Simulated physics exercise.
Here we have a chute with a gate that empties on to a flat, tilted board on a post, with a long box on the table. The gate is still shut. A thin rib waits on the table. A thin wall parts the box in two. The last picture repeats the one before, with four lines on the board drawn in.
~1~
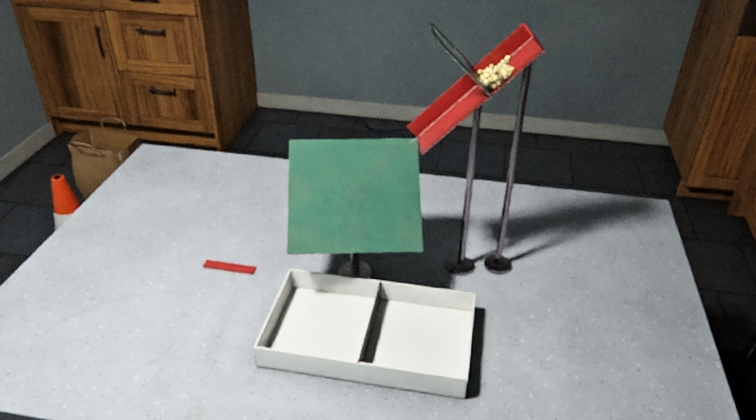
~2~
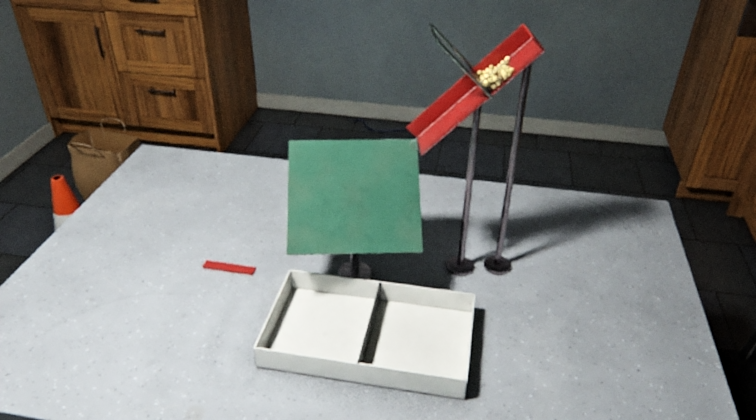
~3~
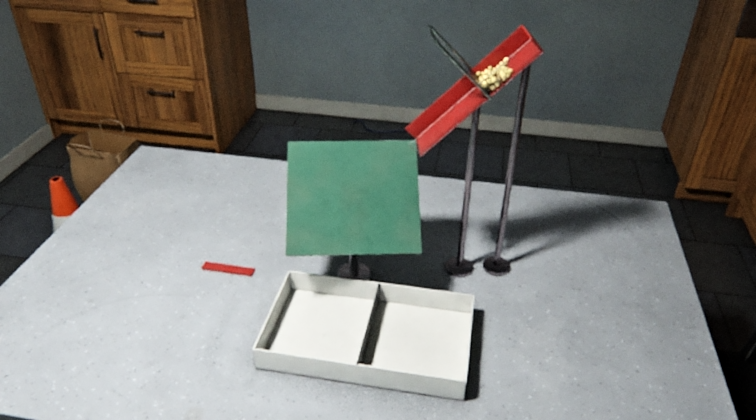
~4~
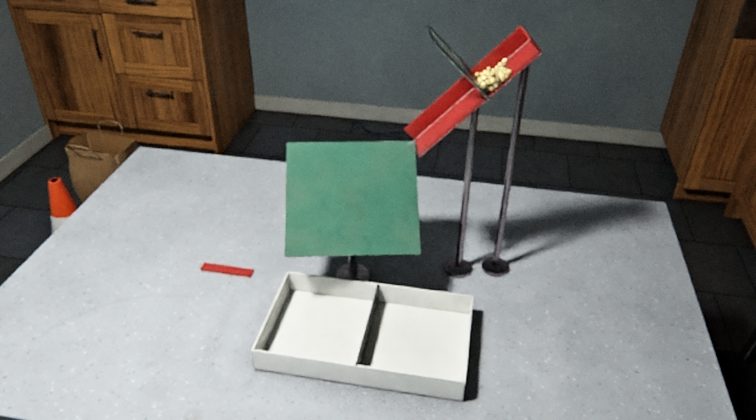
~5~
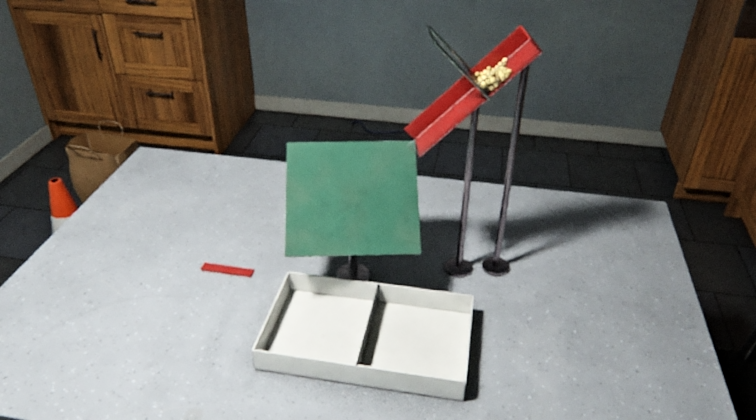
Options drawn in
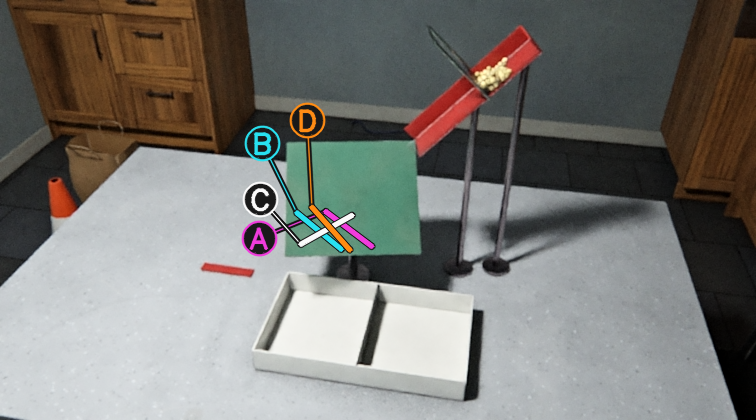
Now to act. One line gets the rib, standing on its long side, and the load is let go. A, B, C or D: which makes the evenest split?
Go for D.
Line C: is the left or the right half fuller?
More lands on the left.
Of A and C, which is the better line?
Here it is line C.
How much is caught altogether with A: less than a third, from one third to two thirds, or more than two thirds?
It is more than two thirds.
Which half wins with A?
Right.
On the marked copy, line A from (325, 211) to (371, 246); line B from (296, 212) to (341, 249); line C from (352, 215) to (300, 244); line D from (311, 207) to (349, 249).
For line A, of what is caught, a small part in the left half, nearly all in the right.
For line B, of what is caught, most in the left half, about a quarter in the right.
For line C, of what is caught, most in the left half, about a quarter in the right.
For line D, of what is caught, about half in the left half, about half in the right.
